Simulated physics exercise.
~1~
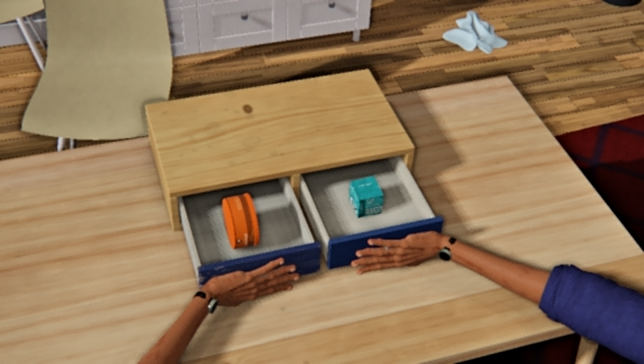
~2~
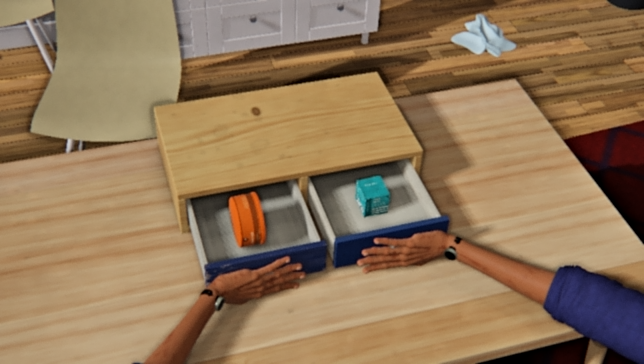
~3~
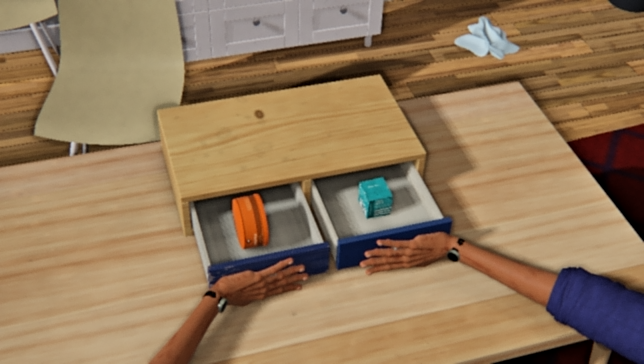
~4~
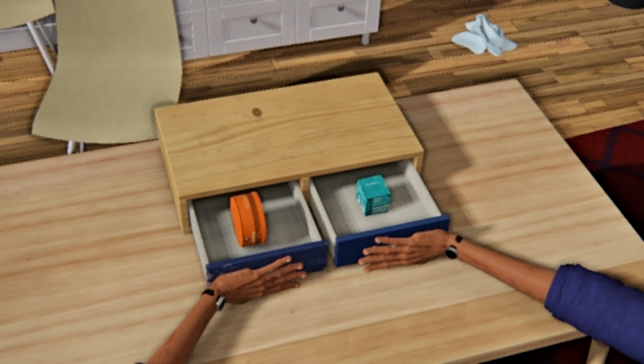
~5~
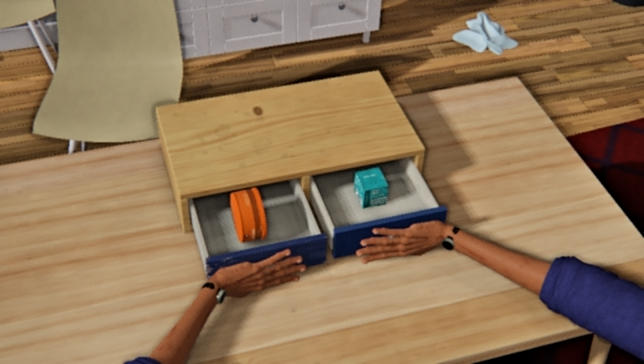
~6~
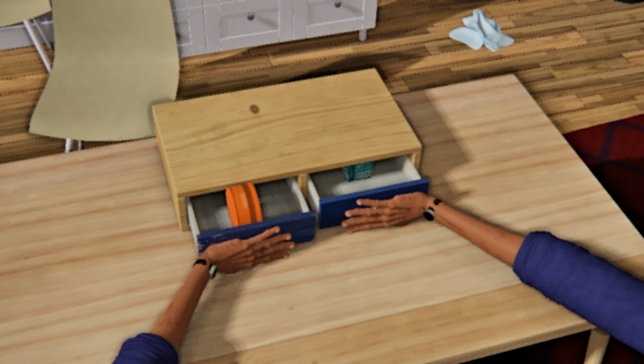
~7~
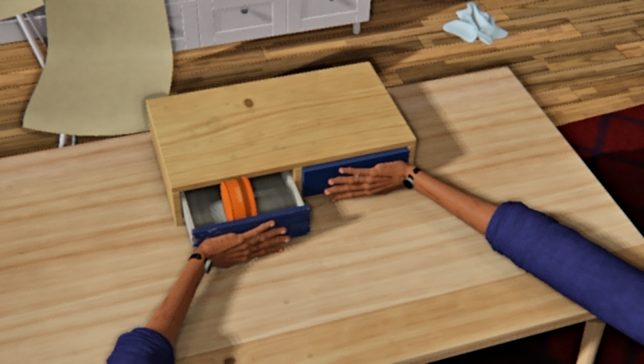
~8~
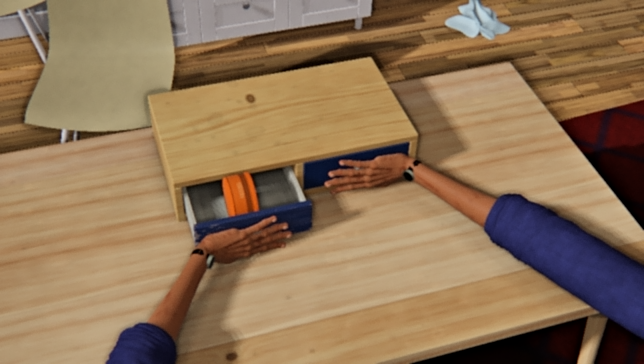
At first, a small wooden chest sits on a table with its two blue-fronted drawers pulled out, an orange round object in the left one and a turquoise box in the right. A hand rests against the front of each drawer, and for a while nothing shifts except the gently swaying view. Then both hands push, and the drawers begin sliding inward. The left drawer goes in only partway and stops, while the right keeps moving, carrying the turquoise box out of sight. Finally, the right drawer is shut flush, but the left stays ajar with the orange object still showing.
